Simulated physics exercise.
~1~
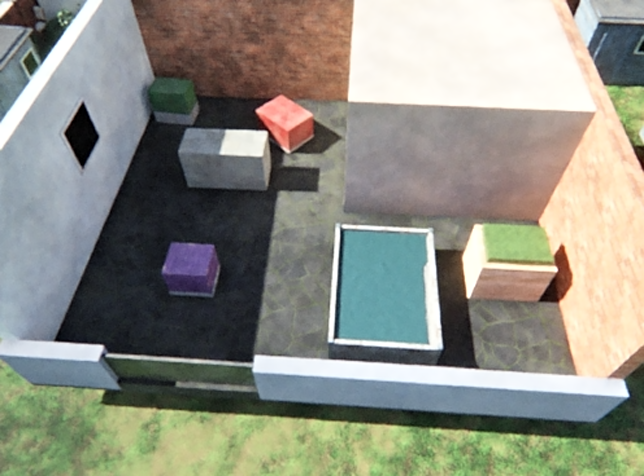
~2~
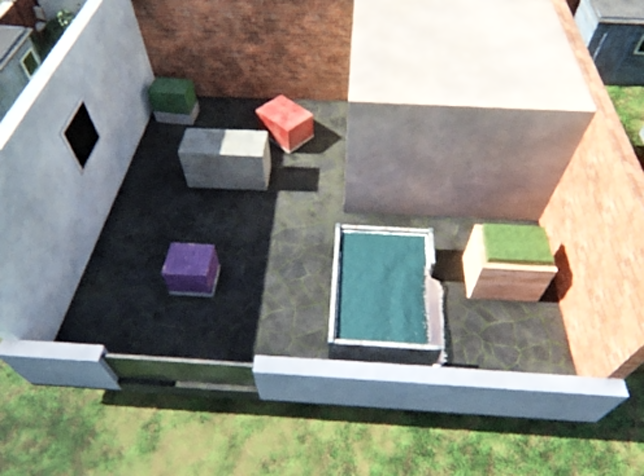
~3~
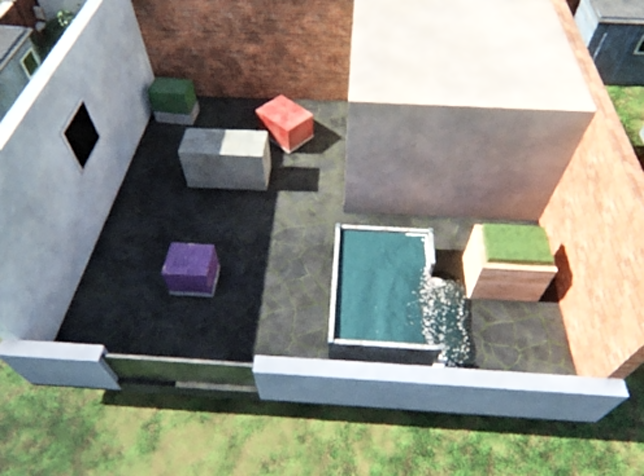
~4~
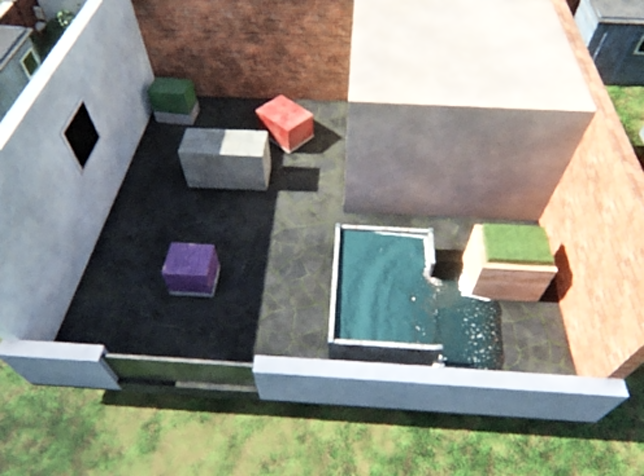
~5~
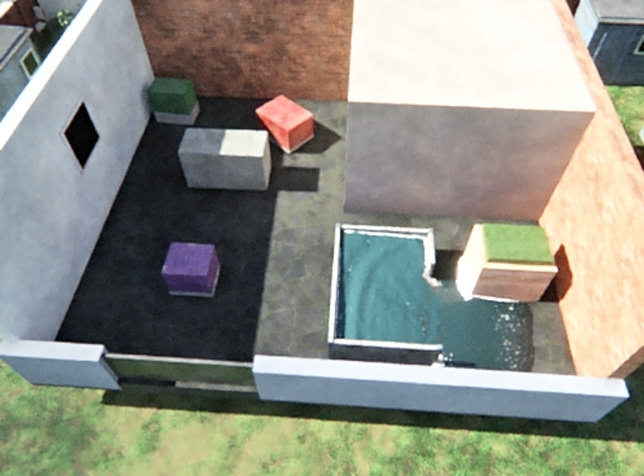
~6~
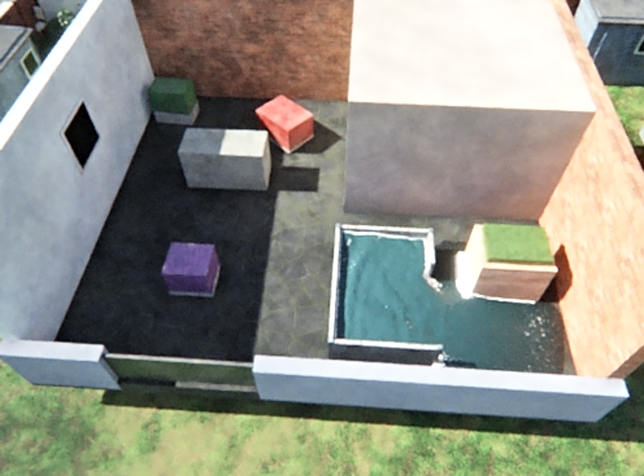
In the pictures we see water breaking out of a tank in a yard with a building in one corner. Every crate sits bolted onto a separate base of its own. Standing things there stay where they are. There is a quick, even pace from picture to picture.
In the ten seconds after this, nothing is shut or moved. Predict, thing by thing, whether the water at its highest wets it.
In the end the green crate is left alone by the water. The purple crate is left alone by the water. The red crate is left alone by the water.
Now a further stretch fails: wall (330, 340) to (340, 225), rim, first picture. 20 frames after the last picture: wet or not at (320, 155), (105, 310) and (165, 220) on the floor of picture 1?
Read off point by point, the answer is not soaked, soaking, soaking.
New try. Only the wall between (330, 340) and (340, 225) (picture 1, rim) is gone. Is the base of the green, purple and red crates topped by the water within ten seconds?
Going crate by crate, the green one stays out of reach, then the purple one is caught, then the red one is caught.
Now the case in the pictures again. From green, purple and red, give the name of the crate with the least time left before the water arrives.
Note: The purple crate is first.
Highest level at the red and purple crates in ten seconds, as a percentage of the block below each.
Some 20 and 70 % respectively.
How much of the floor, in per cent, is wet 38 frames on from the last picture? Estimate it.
I'd say 45 per cent.
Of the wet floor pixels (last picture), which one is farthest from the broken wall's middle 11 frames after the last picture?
My pick would be pixel (541, 228).
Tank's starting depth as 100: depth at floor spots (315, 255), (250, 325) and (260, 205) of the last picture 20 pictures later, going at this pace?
Estimated readings in sequence: 0, 0, 0 percent.
A moment on, water covers 15 % of the floor; the green crate not reached, the purple crate not reached, the red crate not reached.
Next, water covers 20 % of the floor; the green crate not reached, the purple crate not reached, the red crate not reached.
Then, water covers 25 % of the floor; the green crate not reached, the purple crate not reached, the red crate not reached.
Later, water covers 45 % of the floor; the green crate not reached, the purple crate water round its plinth, the red crate not reached.
In the end, water covers 65 % of the floor; the green crate stayed above the water, the purple crate stayed above the water, the red crate stayed above the water.
